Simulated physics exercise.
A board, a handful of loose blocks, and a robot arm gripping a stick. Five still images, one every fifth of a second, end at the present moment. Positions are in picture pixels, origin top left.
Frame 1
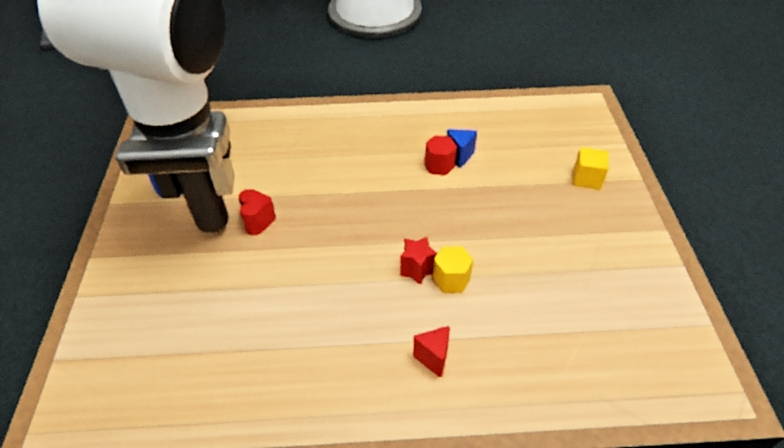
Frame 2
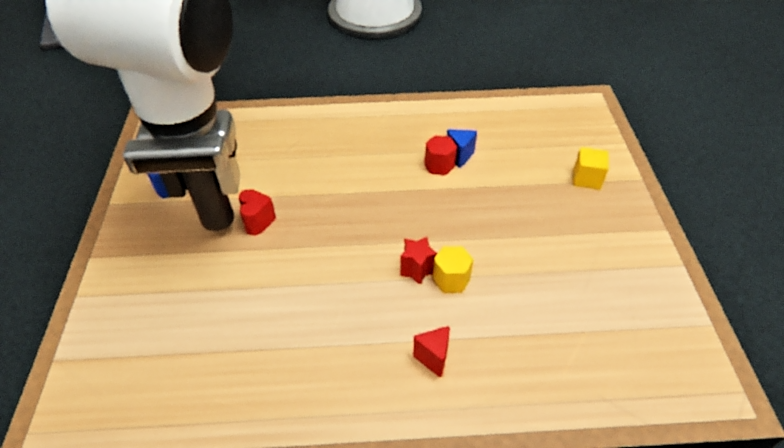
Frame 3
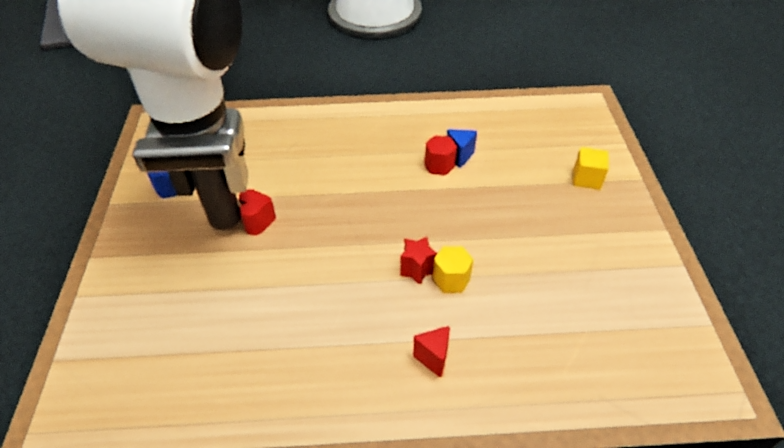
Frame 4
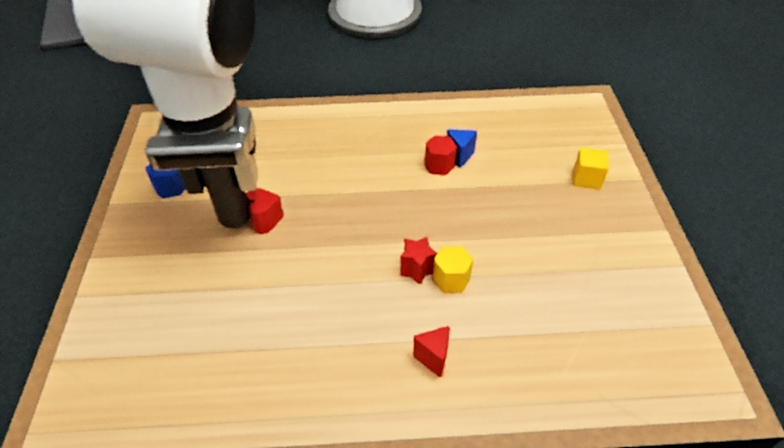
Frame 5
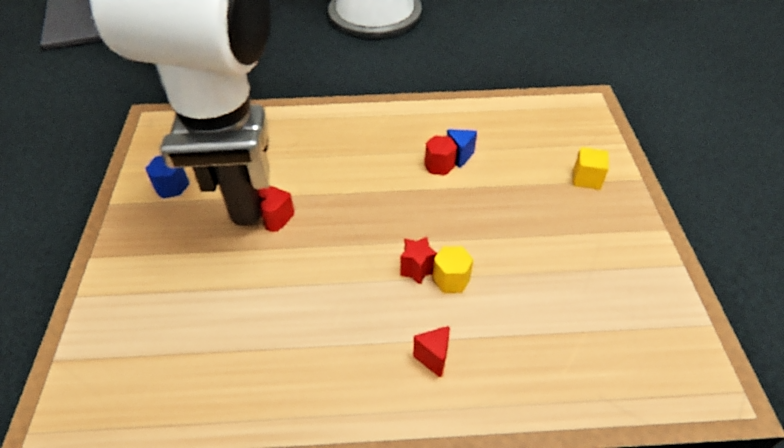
In this clip, a robot arm holding a dark stick moves slowly right across a wooden board, meets a red heart-shaped block and pushes it a short way right, while the other red, blue and yellow blocks stay still.
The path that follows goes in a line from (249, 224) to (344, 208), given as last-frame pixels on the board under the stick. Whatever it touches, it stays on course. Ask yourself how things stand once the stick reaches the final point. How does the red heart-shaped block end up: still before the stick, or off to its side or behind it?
Looking at the end of the path, the red heart-shaped block is still being driven ahead.
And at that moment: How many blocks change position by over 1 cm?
Most likely one.
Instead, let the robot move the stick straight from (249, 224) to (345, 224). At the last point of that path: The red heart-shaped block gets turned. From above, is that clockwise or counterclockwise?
From above, it looks like the red heart-shaped block goes counterclockwise.
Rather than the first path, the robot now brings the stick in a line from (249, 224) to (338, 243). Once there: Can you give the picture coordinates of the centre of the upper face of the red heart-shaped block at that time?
The red heart-shaped block ends near (305, 193).
What follows on the original path. One third of the way, stick (280, 209); red heart-shaped block (305, 192).
Two thirds of the way, stick (311, 204); red heart-shaped block (337, 186).
At the end, stick (343, 199); red heart-shaped block (369, 181).
